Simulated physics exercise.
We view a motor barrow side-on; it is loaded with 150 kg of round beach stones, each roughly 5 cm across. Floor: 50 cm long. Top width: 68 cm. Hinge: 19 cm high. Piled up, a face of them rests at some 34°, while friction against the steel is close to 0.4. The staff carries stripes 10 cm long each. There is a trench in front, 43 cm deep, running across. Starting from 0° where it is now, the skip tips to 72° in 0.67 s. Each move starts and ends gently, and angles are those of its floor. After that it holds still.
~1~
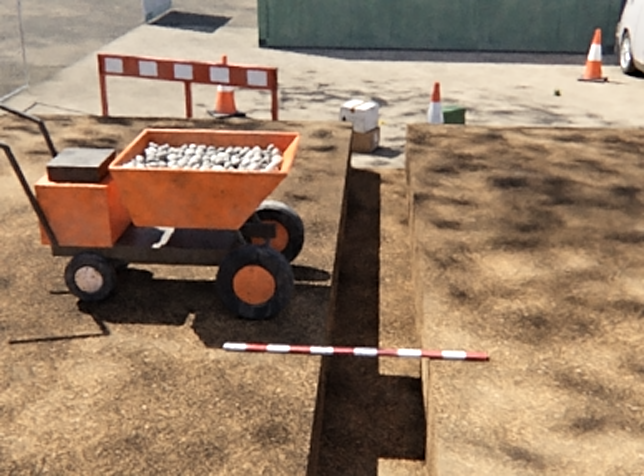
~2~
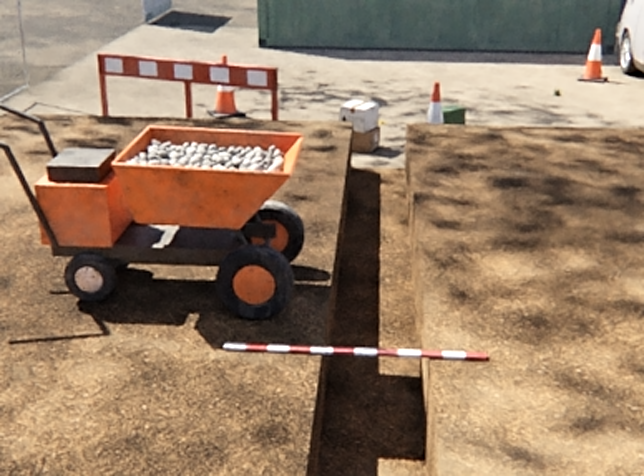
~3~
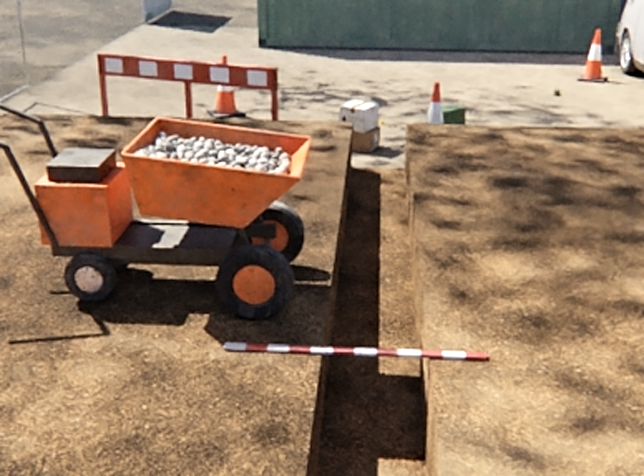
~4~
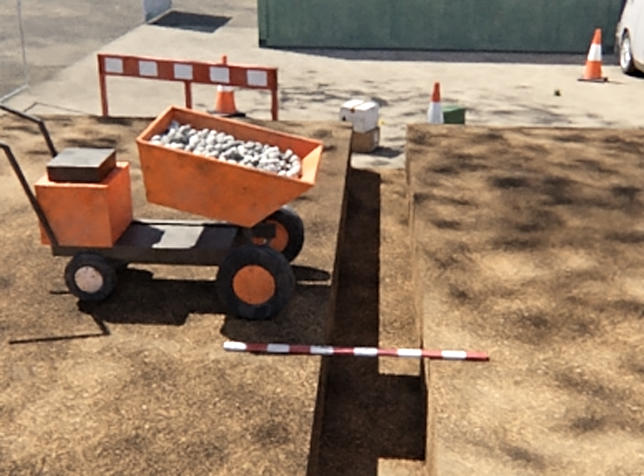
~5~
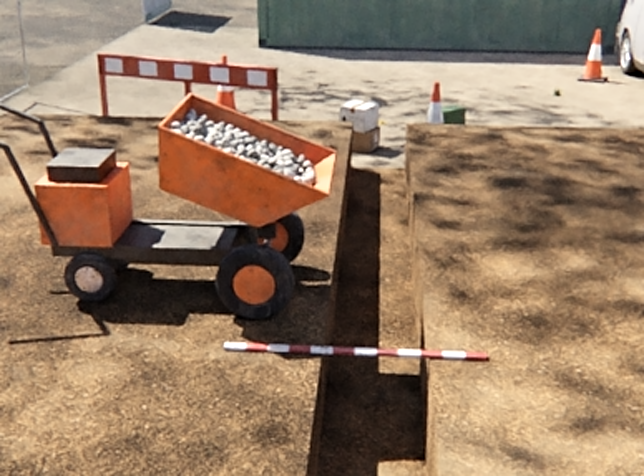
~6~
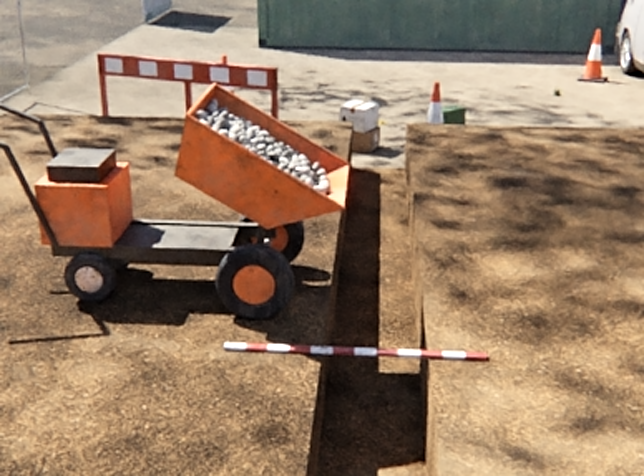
At the start, an orange motor barrow loaded with rounded pale stones stands level beside a narrow trench, near a red-and-white striped staff. Its skip begins tilting slowly, the rear rising and the front lip angling down to the right, and tilts further to a clear slope, the stones still inside.
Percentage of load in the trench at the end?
44 per cent.
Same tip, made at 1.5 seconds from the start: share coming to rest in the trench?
Close to 65 percent, then.
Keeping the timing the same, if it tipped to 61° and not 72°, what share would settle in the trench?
About 55%.
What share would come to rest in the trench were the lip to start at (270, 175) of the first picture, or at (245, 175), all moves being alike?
From the first spot near 65, from the second near 90 per cent.
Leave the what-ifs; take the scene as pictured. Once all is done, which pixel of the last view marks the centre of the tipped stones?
About (446, 294).
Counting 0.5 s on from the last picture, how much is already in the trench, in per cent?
Around 25 per cent of it, at that instant.
Then, 0.2 s after the last picture the floor is at 60°, 100 % in the skip; the foremost stones are at (369, 237).
Then, 0.5 s after the last picture the floor is at 72°, 61 % in the skip, 23 % in the trench, 16 % past the trench; the foremost stones are at (460, 292).
Then, 0.8 s after the last picture the floor is at 72°, 10 % in the skip, 34 % in the trench, 56 % past the trench; the foremost stones are at (642, 301).
Then, 2.8 s after the last picture the floor is at 72°, 0 % in the skip, 44 % in the trench, 56 % past the trench; the foremost stones are past the picture's edge.
